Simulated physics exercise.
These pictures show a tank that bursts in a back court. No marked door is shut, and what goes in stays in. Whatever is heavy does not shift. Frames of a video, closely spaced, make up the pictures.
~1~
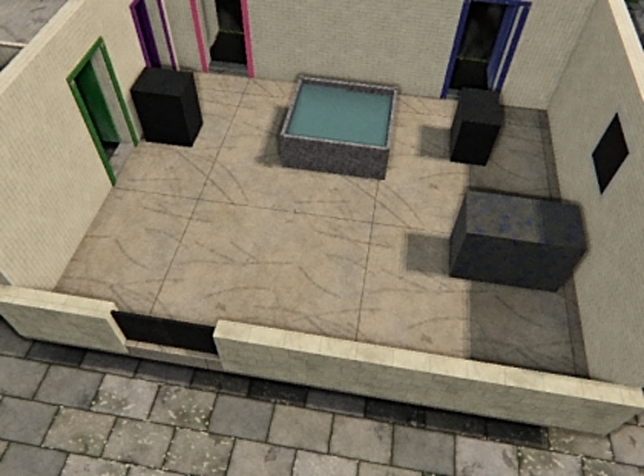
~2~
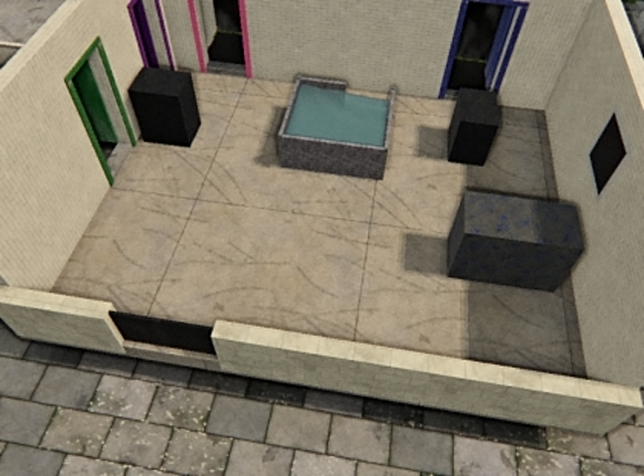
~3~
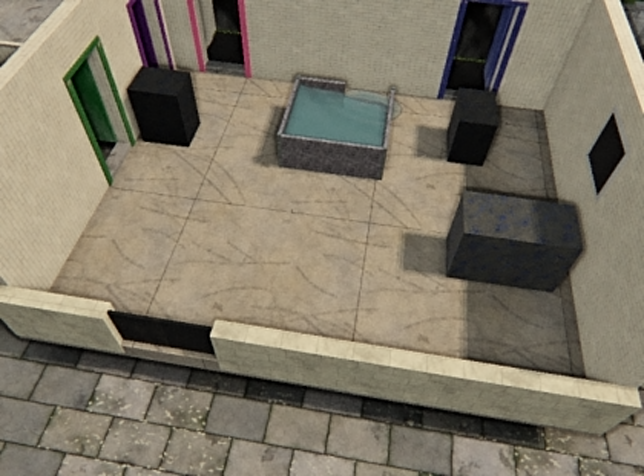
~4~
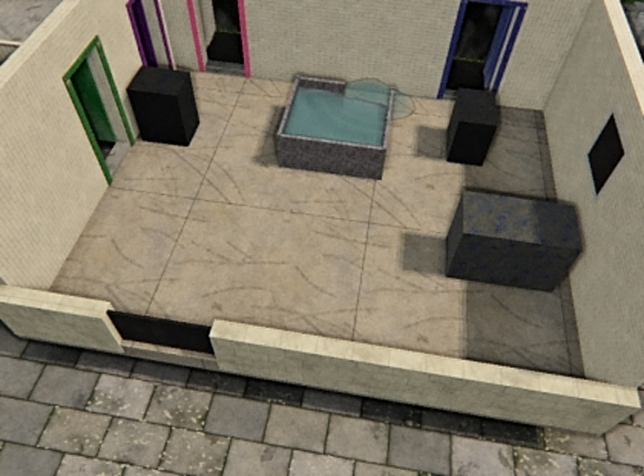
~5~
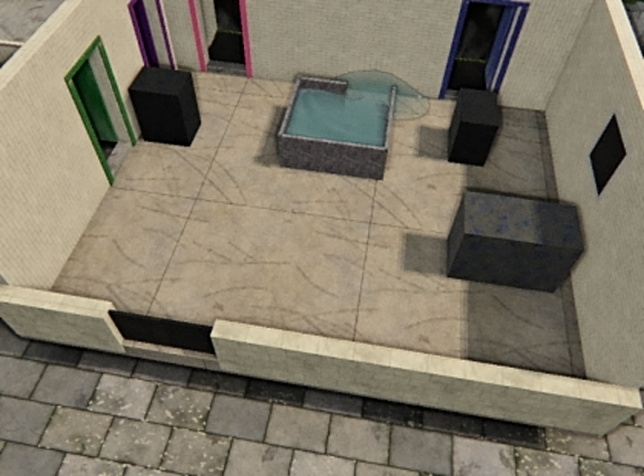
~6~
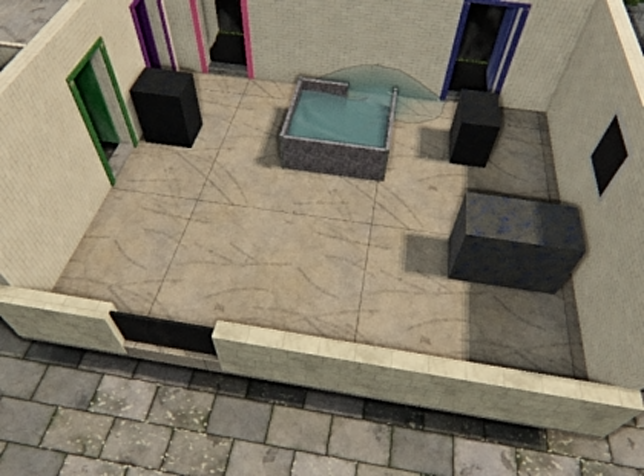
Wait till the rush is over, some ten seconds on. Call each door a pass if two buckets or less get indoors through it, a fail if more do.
Blue door: Pass, green door: Pass, purple door: Fail, pink door: Pass.
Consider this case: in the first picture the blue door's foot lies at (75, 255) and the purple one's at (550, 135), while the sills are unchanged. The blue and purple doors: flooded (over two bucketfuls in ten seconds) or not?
I'd say blue falls short, while purple overflows.
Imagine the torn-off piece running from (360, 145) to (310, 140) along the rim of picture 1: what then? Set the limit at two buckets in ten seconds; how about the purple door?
At the purple door, the flow misses the threshold.
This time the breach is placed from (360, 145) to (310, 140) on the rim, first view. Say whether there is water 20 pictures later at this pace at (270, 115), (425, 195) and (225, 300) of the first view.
So: Spared, then spared, then wetted.
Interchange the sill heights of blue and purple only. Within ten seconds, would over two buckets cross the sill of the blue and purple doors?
The blue door exceeds it, the purple door exceeds it.
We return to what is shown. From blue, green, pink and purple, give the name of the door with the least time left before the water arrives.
The door marked blue.
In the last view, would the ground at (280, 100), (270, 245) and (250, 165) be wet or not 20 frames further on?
In turn, the points end up soaked, high and dry and high and dry.
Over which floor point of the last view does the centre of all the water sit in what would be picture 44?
At roughly (365, 150).
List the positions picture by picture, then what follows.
In the first frame, still water in the open tank at (342, 114).
In the second frame, the front is at a hidden place, out from the gap on the open tank's far side.
In the third frame, water pours out on the open tank's far side and has run to a hidden place.
In the fourth frame, the front is at a hidden place, out from the gap on the open tank's far side.
In the fifth frame, water pours out on the open tank's far side and has run to a hidden place.
In the sixth frame, the front is at a hidden place, out from the gap on the open tank's far side.
A moment on, water covers 15 % of the floor; the blue door wet at the sill, nothing in, the green door not reached, the purple door not reached, the pink door wet at the sill, nothing in.
Next, water covers 25 % of the floor; the blue door under two buckets in, the green door not reached, the purple door wet at the sill, nothing in, the pink door wet at the sill, nothing in.
Then, water covers 35 % of the floor; the blue door under two buckets in, the green door wet at the sill, nothing in, the purple door far over two buckets in, the pink door wet at the sill, nothing in.
Later, water covers 55 % of the floor; the blue door under two buckets in, the green door wet at the sill, nothing in, the purple door far over two buckets in, the pink door wet at the sill, nothing in.
In the end, water covers 85 % of the floor; the blue door under two buckets in, the green door wet at the sill, nothing in, the purple door far over two buckets in, the pink door wet at the sill, nothing in.
